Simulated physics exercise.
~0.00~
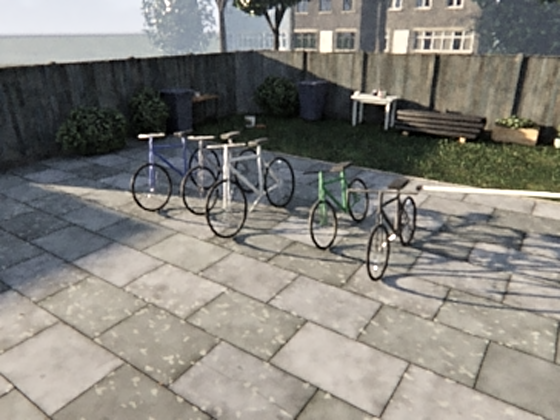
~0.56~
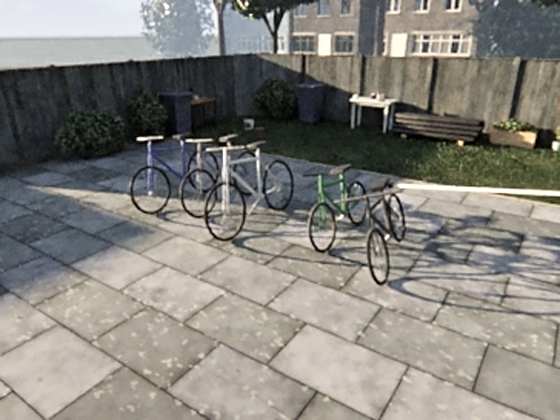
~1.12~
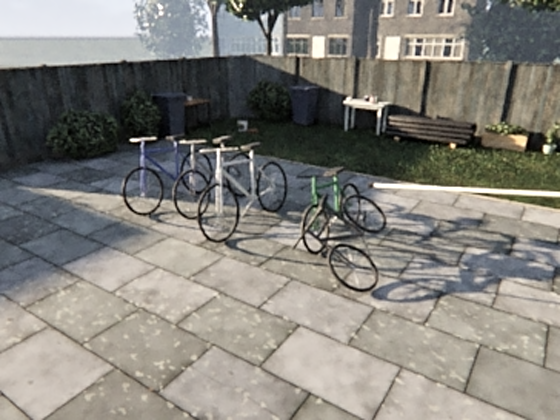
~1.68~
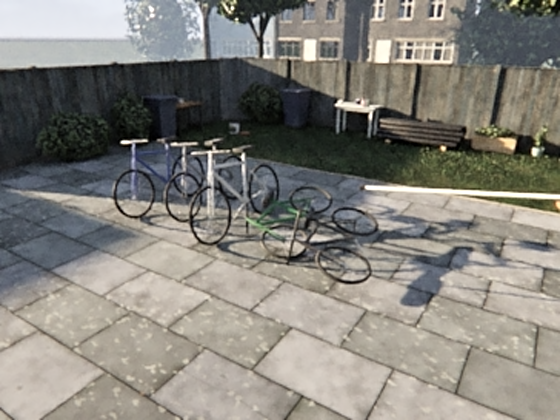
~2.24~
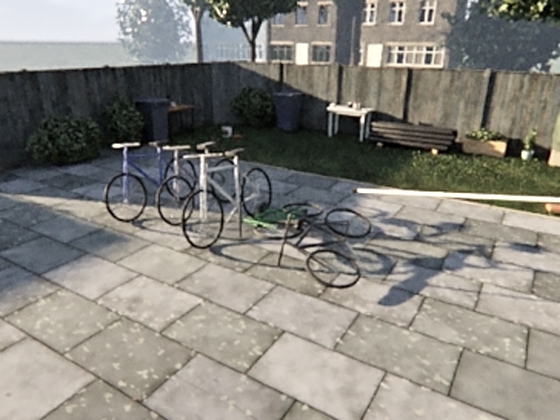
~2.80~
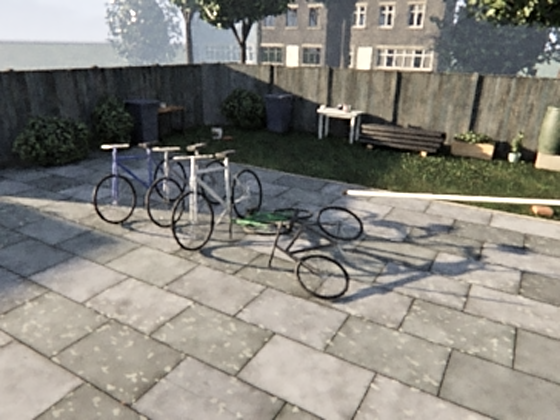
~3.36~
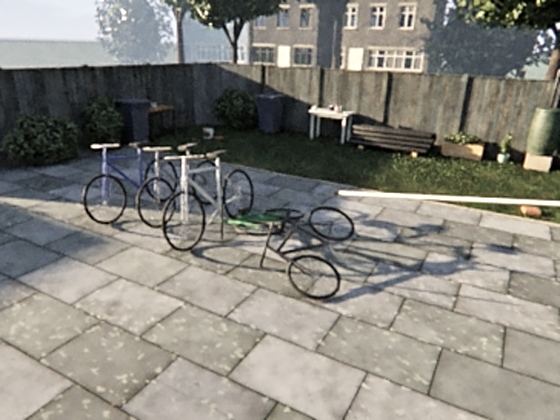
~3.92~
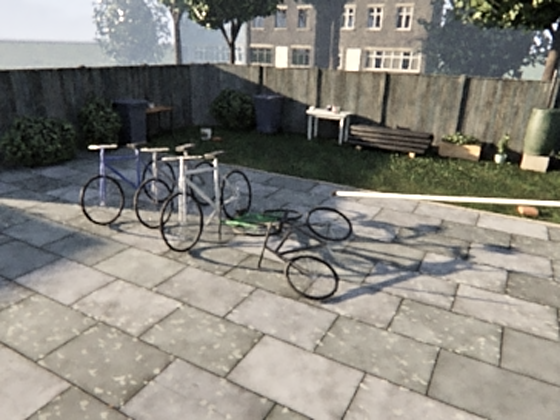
At the start, five bicycles stand on a paved yard beside a lawn and fence, with blue and pale ones on the left, then a green one and a dark one on the right. The dark bicycle begins to tip left, toward the green one. It drops lower against its neighbour, and the green bicycle then topples left as well. Both settle in a low tangle on the slabs while the view pans slightly right. At the end, the green bicycle lies flat beside the fallen dark one, and the other three, including the blue one, still stand.
